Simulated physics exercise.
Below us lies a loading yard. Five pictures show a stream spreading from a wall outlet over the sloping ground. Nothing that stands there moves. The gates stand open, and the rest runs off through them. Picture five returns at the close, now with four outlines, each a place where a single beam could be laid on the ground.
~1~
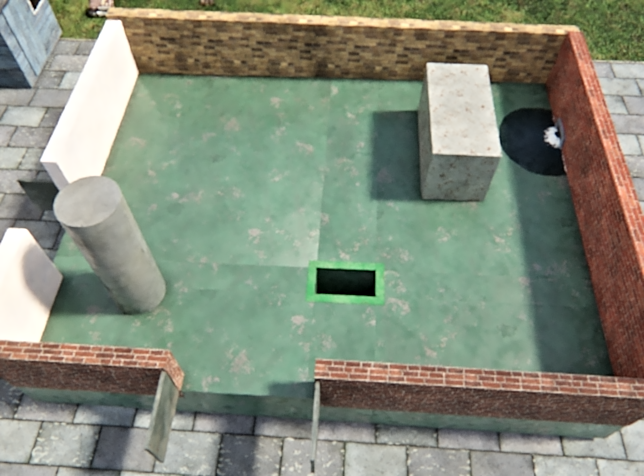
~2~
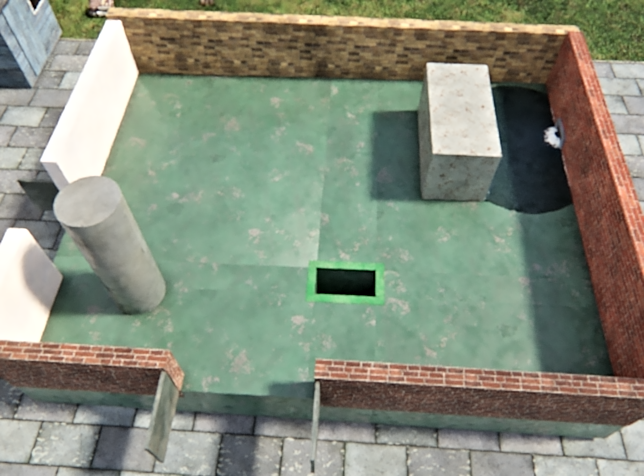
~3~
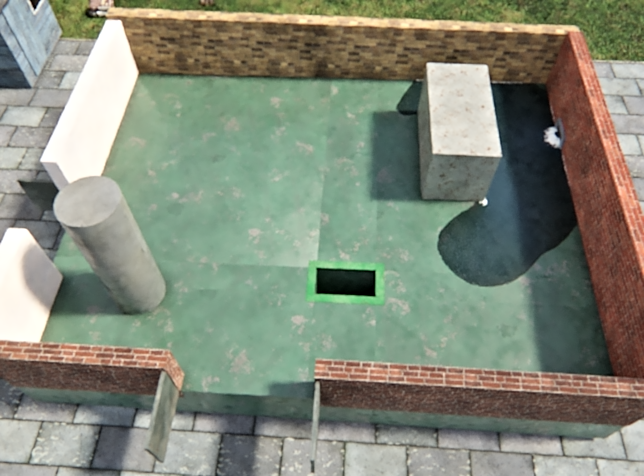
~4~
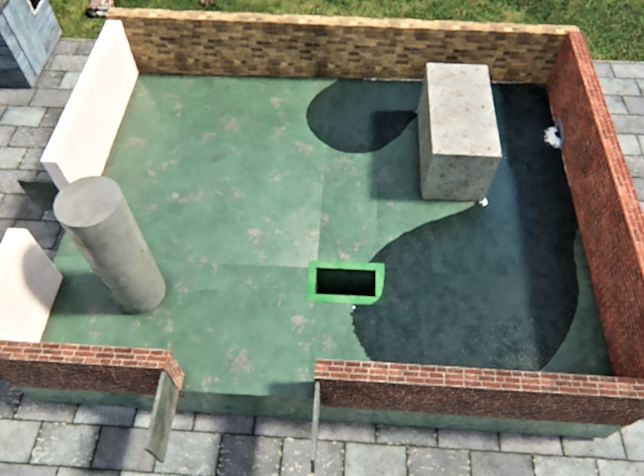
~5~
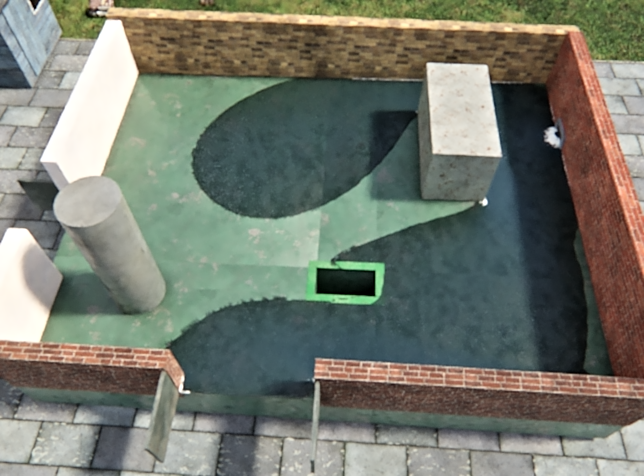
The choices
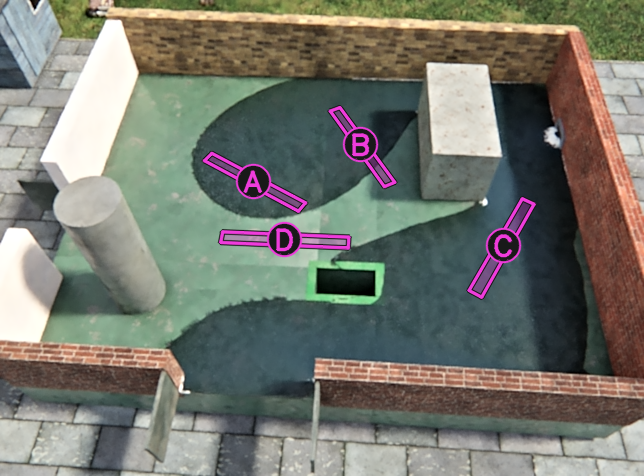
Dark water spreading from the right wall across a green walled yard, passing around a concrete block and reaching a green-rimmed gully.
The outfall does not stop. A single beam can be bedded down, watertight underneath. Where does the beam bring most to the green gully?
Use place C.
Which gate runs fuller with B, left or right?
The left gate.
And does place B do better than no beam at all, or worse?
It is better.
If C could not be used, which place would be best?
Here it is place B.
On the marked copy, A from (208, 157) to (301, 206); B from (335, 109) to (389, 184); C from (475, 293) to (528, 201); D from (221, 237) to (348, 242).
With A, about 8 % of the stream runs into the green gully, about 91 % out by the gates.
With B, about 14 % of the stream runs into the green gully, about 84 % out by the gates.
With C, about 21 % of the stream runs into the green gully, about 77 % out by the gates.
With D, about 7 % of the stream runs into the green gully, about 92 % out by the gates.
